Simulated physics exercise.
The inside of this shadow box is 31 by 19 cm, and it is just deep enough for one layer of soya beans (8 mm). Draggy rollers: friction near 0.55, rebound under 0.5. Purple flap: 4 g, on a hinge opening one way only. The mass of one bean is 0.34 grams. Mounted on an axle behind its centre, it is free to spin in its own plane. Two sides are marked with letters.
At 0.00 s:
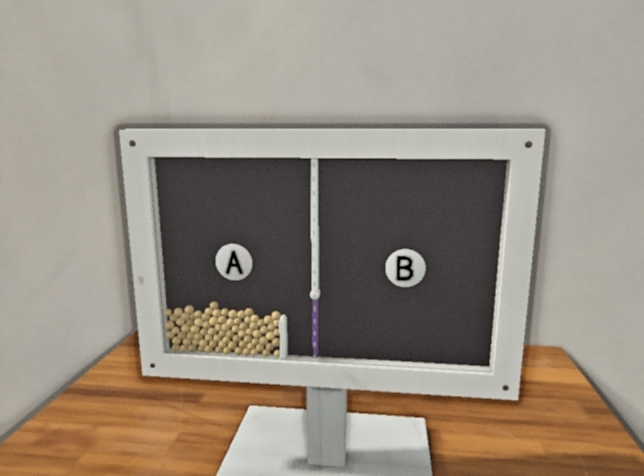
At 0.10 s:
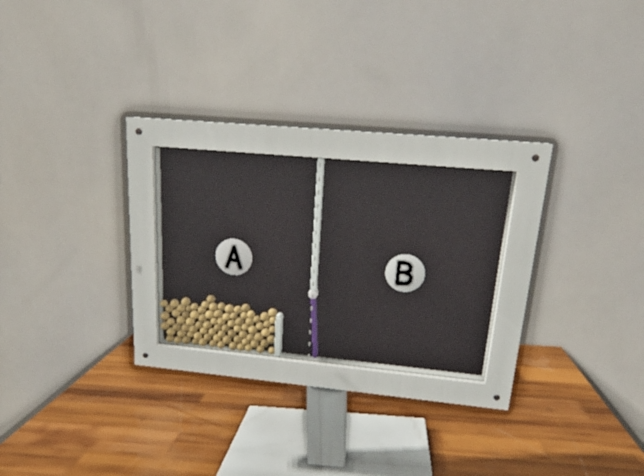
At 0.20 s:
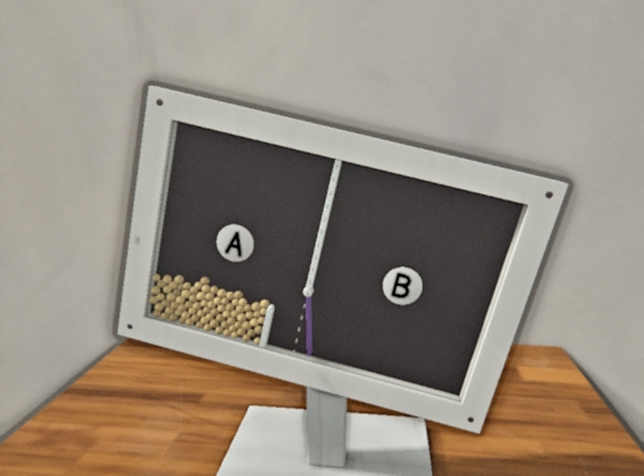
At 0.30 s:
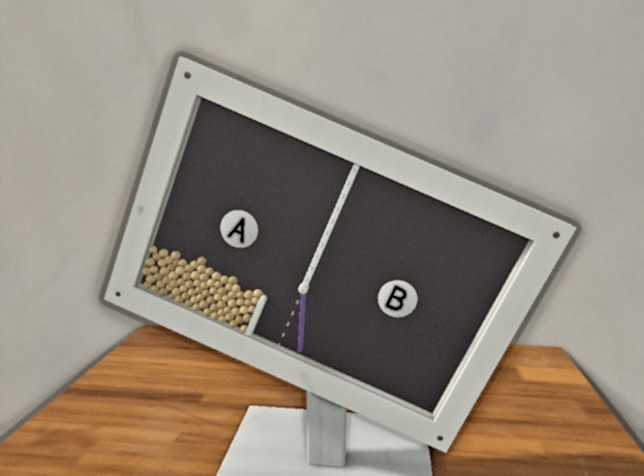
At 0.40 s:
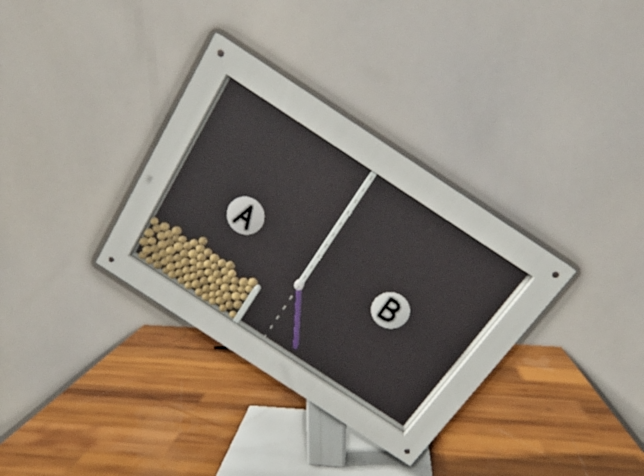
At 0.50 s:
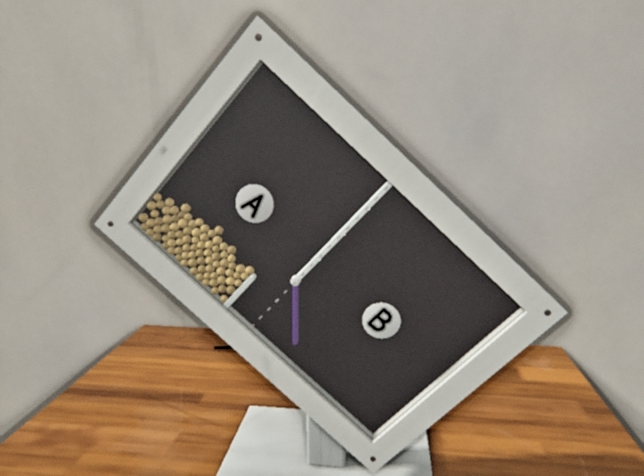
A white-framed box of beans turns clockwise on its stand while its purple flap hangs down.
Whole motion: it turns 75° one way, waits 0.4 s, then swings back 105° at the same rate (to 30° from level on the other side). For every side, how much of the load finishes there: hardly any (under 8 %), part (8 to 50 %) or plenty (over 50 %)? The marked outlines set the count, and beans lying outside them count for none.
Side A: Part; side B: Plenty.
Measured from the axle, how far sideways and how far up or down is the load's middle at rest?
It lies close to 3 centimetres right and 8 centimetres below.
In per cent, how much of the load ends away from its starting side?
About 60 %.
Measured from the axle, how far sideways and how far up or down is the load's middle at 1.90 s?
Some 2 cm right and 9 cm below.
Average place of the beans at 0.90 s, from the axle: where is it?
8 cm left, 3 cm above.
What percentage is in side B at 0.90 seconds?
I'd say close to 15 in a hundred.
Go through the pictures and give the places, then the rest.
The first frame shows level; about 80 beans; beans centred (223, 332); top one (214, 306); purple flap (315, 294); A (234, 262), B (405, 268).
The second frame shows turned 4° clockwise; beans centred (219, 326); top one (211, 299).
The third frame shows turned 13° clockwise; beans centred (208, 308); top one (156, 278); wall ends (310, 286), (271, 309).
The fourth frame shows turned 23° clockwise; beans centred (200, 289); top one (153, 250); purple flap (304, 288) tilted 4°.
The fifth frame shows turned 33° clockwise; beans centred (196, 268); top one (154, 221).
The sixth frame shows turned 43° clockwise; beans centred (196, 247); top one (158, 197); purple flap (296, 280); A (255, 204), B (381, 321).
By 0.90 s, it stands 75° clockwise; the beans' middle is 8 cm left of and 3 cm above the centre; A 85 %, B 15 %; purple flap open 60°.
By 1.90 s, it stands 22° clockwise; the beans' middle is 2 cm right of and 9 cm below the centre; A 40 %, B 60 %; purple flap open 24°.
By 2.50 s, it stands 30° anticlockwise; the beans' middle is 5 cm right of and 7 cm below the centre; A 40 %, B 60 %; purple flap shut.
Settled by 3.1 s, it stands 30° anticlockwise; A 40 %, B 60 %; purple flap shut.
